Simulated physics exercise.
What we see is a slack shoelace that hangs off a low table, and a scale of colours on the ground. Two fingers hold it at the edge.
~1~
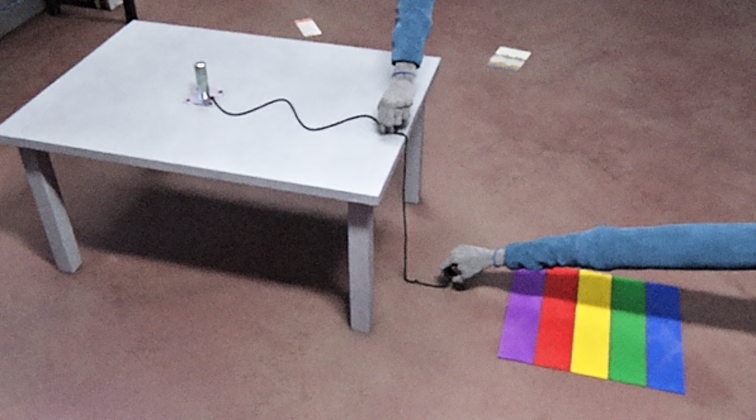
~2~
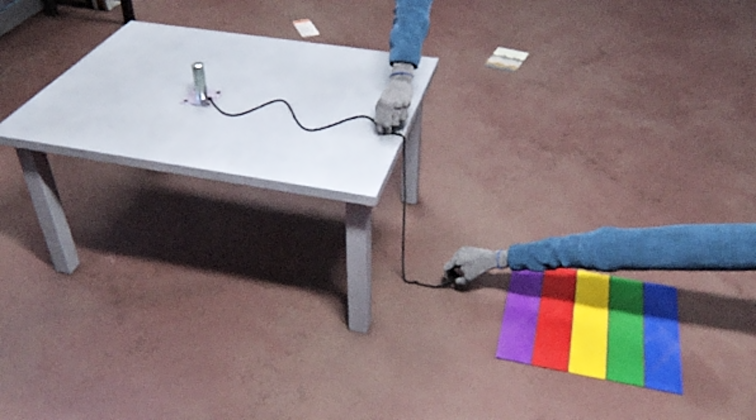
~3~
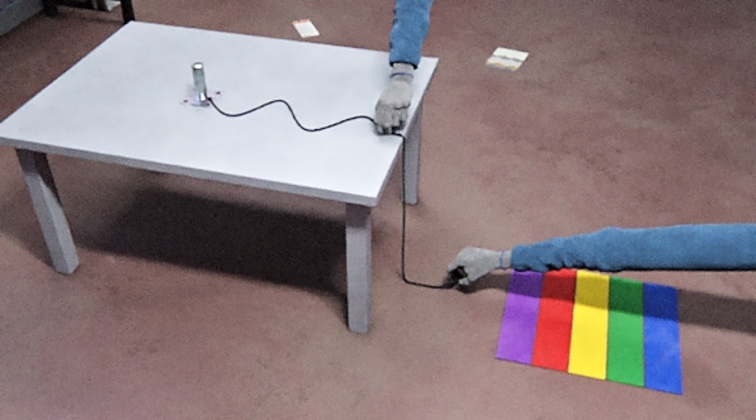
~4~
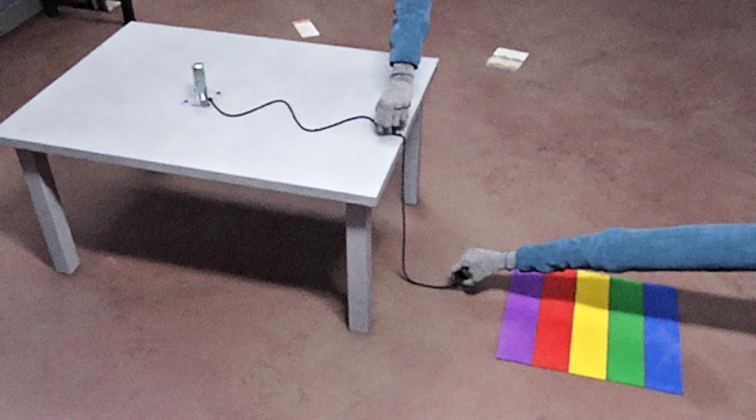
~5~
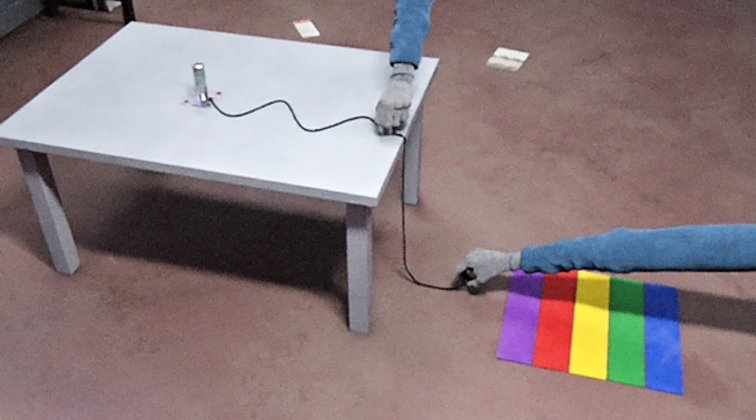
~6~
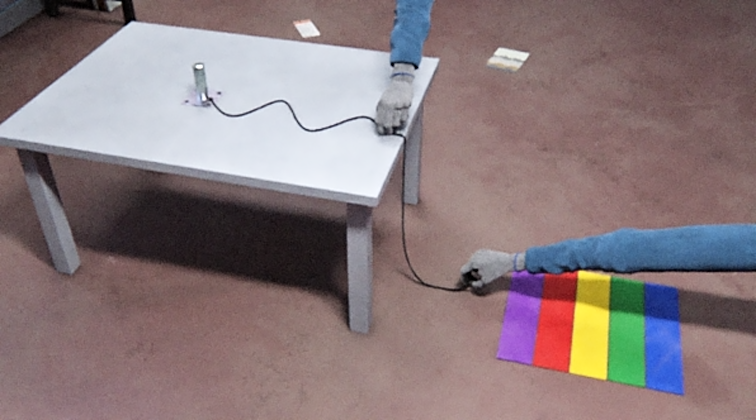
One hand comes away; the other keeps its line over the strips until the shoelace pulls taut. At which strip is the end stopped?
The blue one.
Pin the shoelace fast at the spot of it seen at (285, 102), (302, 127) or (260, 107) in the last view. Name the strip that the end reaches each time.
Try by try: Green; yellow; green.
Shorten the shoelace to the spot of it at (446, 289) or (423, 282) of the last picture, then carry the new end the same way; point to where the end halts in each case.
Near (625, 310) and (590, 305).
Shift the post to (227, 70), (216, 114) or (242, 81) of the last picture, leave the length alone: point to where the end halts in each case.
Try by try, around (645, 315), (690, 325) and (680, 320).
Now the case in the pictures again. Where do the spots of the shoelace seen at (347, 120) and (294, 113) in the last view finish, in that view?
They go to (408, 138) and to (330, 120).
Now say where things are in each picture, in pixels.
The first frame shows end (451, 279); purple (518, 341); red (554, 348); yellow (590, 355); green (628, 362); blue (665, 369).
The second frame shows end (454, 281); shoelace through (228, 115) (290, 108) (339, 123) (403, 139) (405, 207) (404, 269).
The third frame shows end (457, 281).
The fourth frame shows end (462, 282); shoelace through (228, 115) (291, 109) (339, 123) (403, 140) (404, 207) (404, 270).
The fifth frame shows end (466, 283).
The sixth frame shows end (471, 284); shoelace through (229, 115) (291, 109) (339, 123) (404, 140) (403, 207) (413, 271).
Soon after, end near (596, 307); over yellow.
After that, end near (637, 314); over green.
At the stop, end near (661, 318); over blue. It halts on the blue strip.
